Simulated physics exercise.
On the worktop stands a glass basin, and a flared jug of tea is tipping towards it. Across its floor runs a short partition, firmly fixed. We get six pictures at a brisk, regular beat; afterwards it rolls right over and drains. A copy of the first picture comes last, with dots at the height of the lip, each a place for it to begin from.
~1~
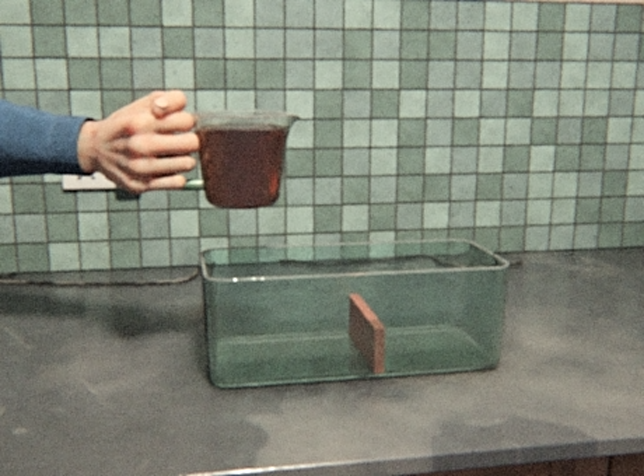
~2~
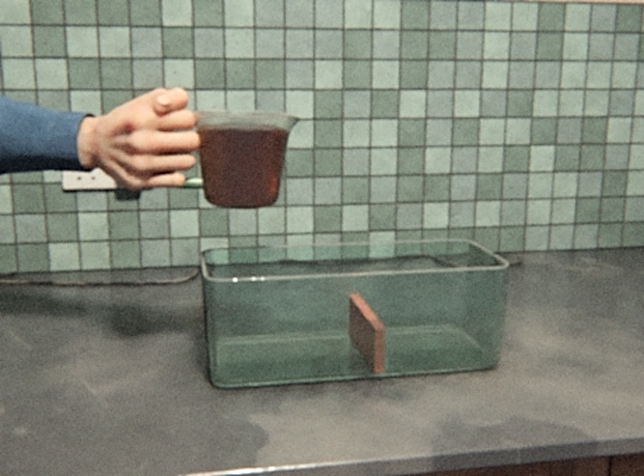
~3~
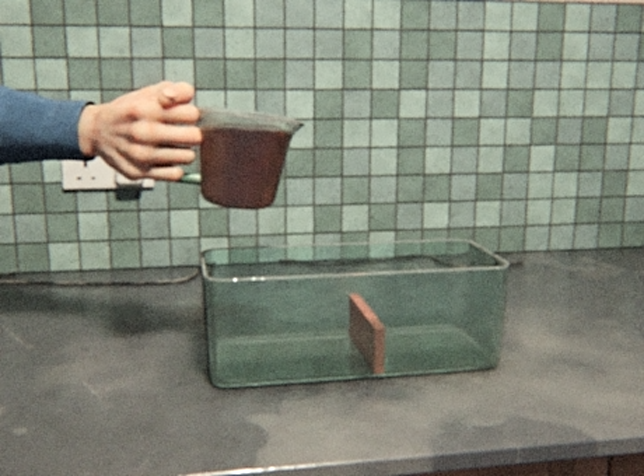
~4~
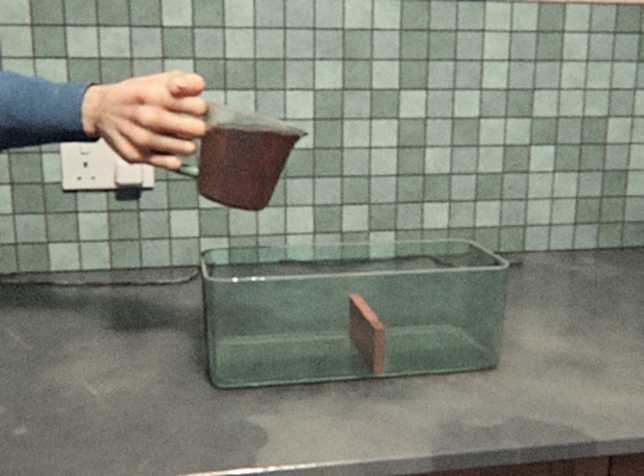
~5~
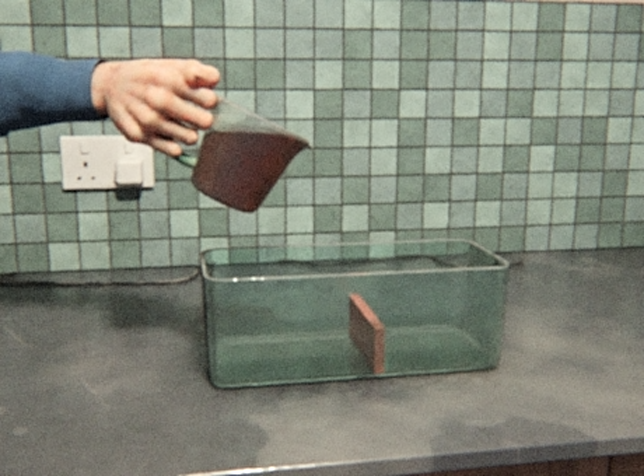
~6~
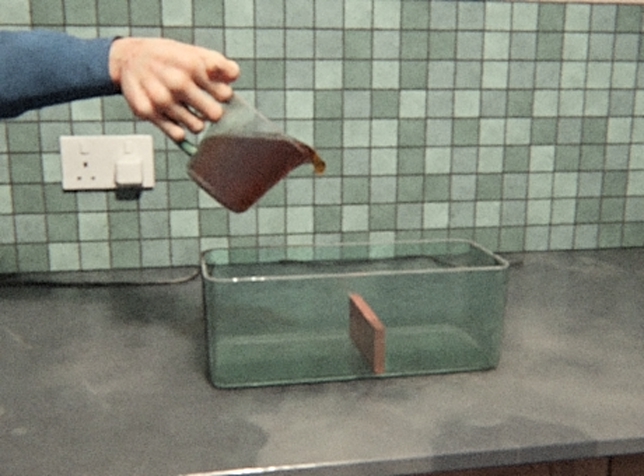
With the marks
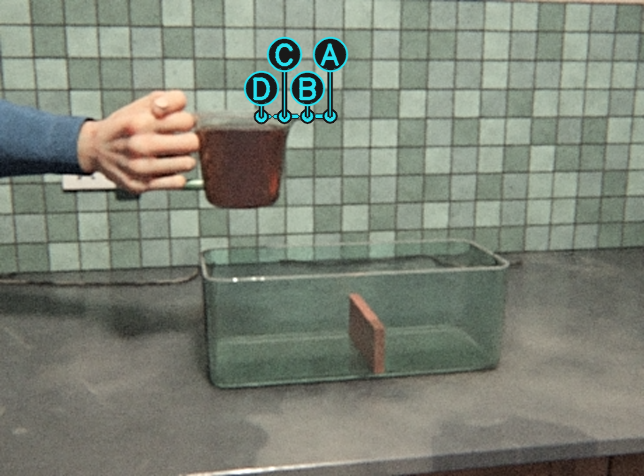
A hand holding a glass jug of brown tea tilts it steadily to the right above a clear basin with a short reddish partition on its floor, and tea begins to run over the lip of the jug.
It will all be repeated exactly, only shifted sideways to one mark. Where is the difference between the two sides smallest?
Choose A.
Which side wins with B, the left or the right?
The left one.
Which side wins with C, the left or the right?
More ends on the left.
In cyan, A at (330, 116); B at (307, 116); C at (284, 116); D at (261, 116).
For spot A, about 48 % ends left of the wall and 50 % right of it.
For spot B, about 78 % ends left of the wall and 20 % right of it.
For spot C, about 93 % ends left of the wall and 5 % right of it.
For spot D, about 95 % ends left of the wall and 4 % right of it.
